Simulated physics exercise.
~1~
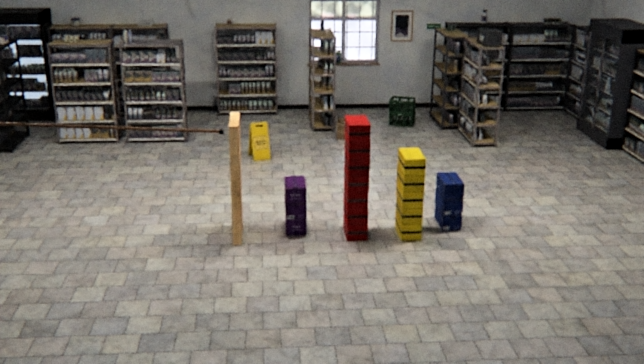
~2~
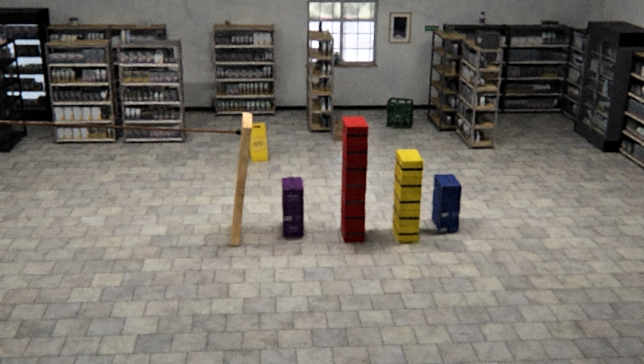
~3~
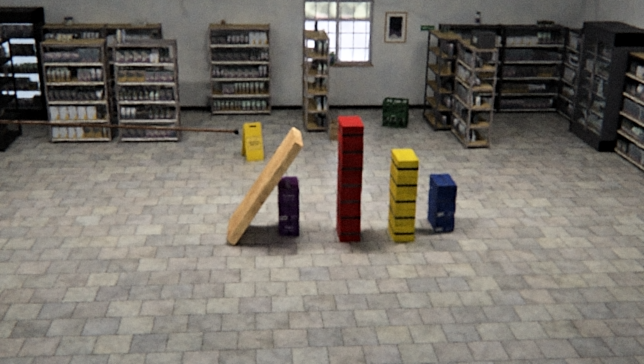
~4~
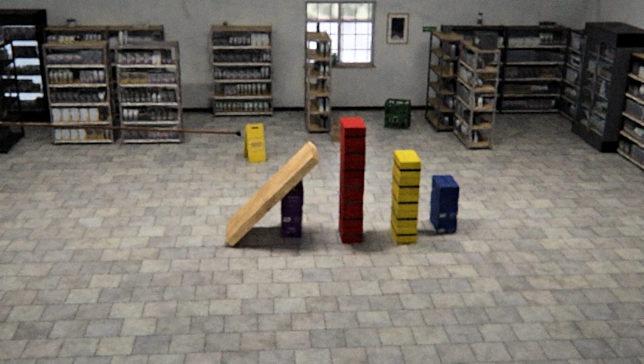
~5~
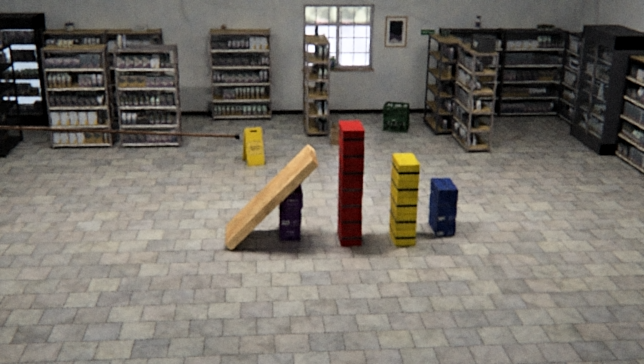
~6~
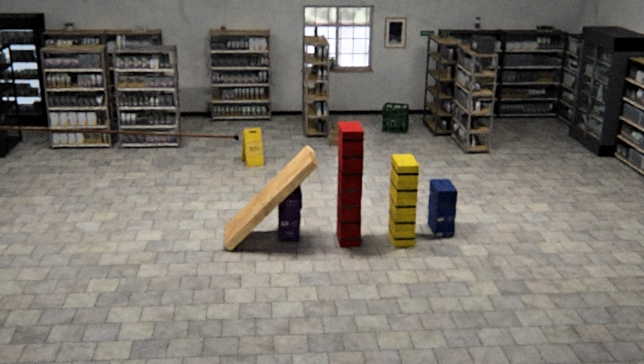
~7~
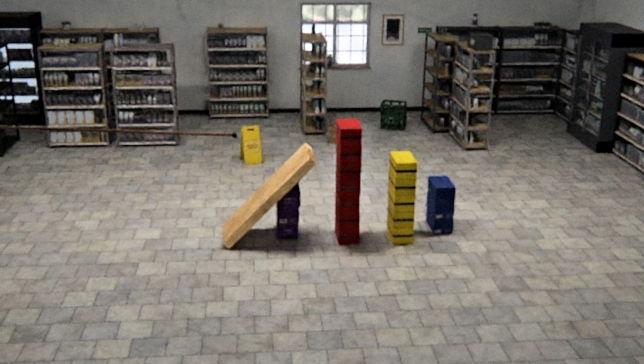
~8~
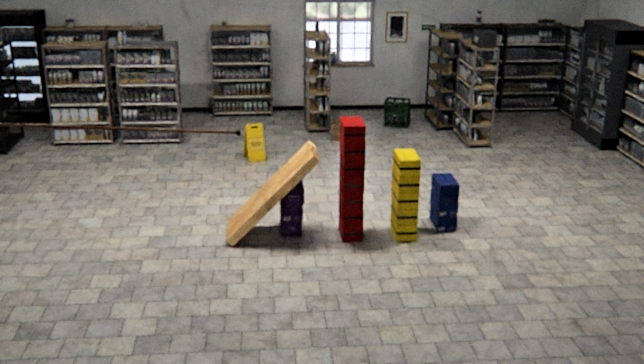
In this clip, an upright wooden board beside a row of purple, red, yellow and blue carton stacks tips to the right and comes to rest leaning against the short purple stack, while all the coloured stacks stay standing.
